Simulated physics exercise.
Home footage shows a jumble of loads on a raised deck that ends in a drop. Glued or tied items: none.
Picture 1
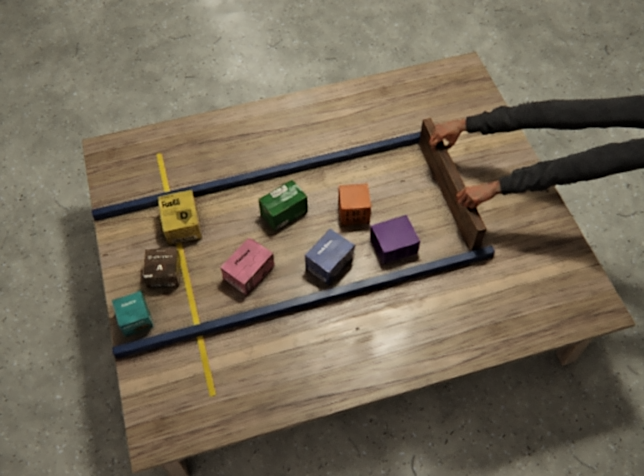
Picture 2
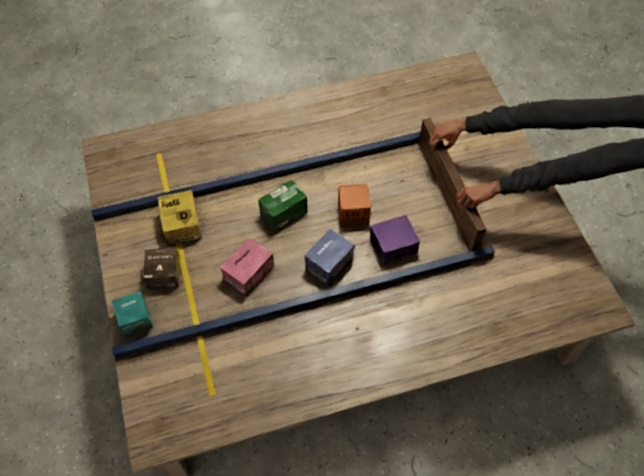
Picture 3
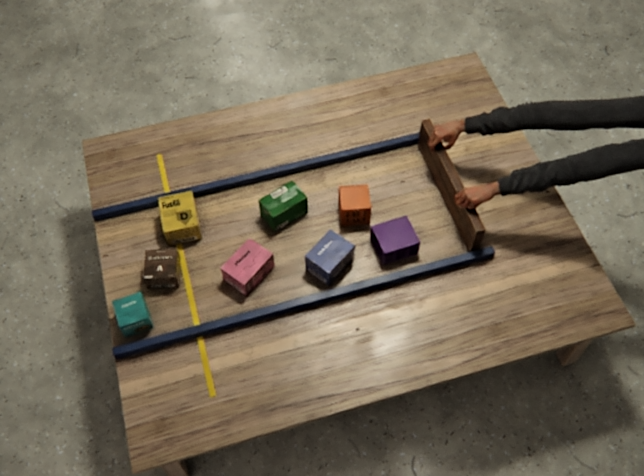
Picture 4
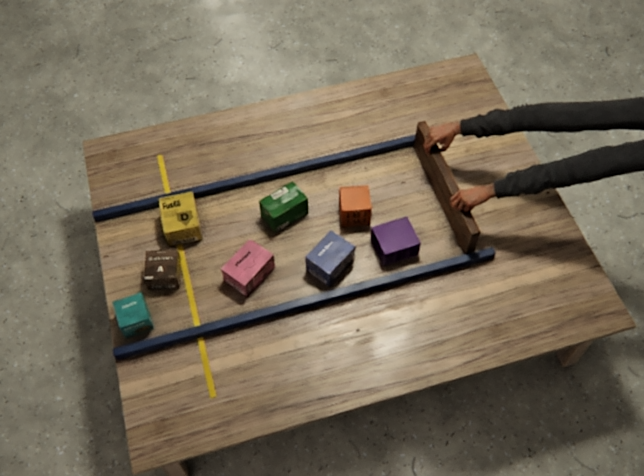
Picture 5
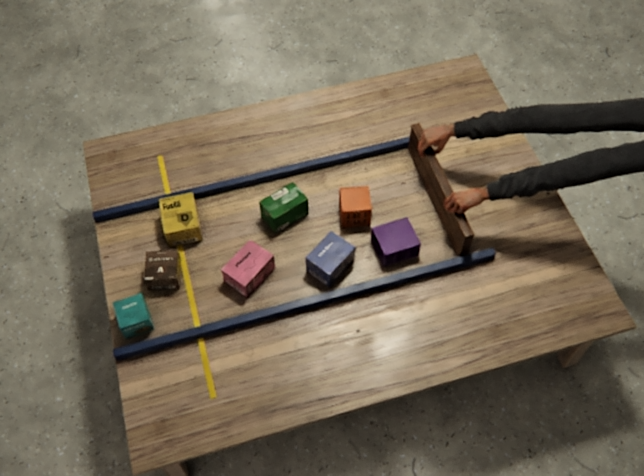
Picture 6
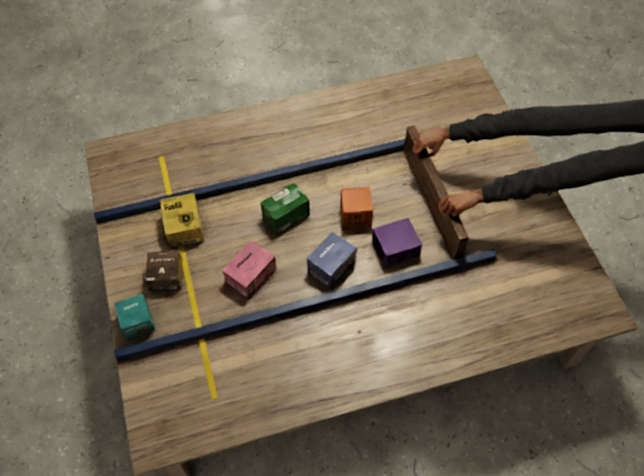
Two hands slide a wooden plank slightly left between blue rails toward several still, colored boxes.
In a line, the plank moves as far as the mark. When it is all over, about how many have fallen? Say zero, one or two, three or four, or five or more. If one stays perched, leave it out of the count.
When it is all over, the number fallen is one or two.
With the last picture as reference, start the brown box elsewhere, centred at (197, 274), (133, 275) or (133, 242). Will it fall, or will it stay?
Spot by spot: It ends up off; it ends up off; it ends up off.
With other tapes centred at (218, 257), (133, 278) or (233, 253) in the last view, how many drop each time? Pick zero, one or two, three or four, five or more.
One after the other, the answers are none at all; 5 or more; none at all.
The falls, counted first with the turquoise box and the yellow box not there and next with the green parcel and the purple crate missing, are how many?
Count of fallen: 1 / 0.
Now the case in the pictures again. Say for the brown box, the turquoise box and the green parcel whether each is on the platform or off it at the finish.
Here is how it goes: The brown box ends up below, the turquoise box ends up below, the green parcel remains aboard.
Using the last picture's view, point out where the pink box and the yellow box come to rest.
Result: One at about (131, 269), the other at about (116, 237).
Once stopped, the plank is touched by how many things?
Tally at the end: 3.
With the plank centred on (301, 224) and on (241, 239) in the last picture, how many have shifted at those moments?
5, then 7.
Early on, none off yet; turquoise box at rest near (135, 317); brown box at rest near (164, 271); yellow box at rest near (182, 220).
A while later, none off yet; turquoise box at rest near (135, 317); brown box travelled about its own width near (140, 271); yellow box travelled a little near (162, 225).
Finally, the number that fall off is one or two; lost, brown box and turquoise box.
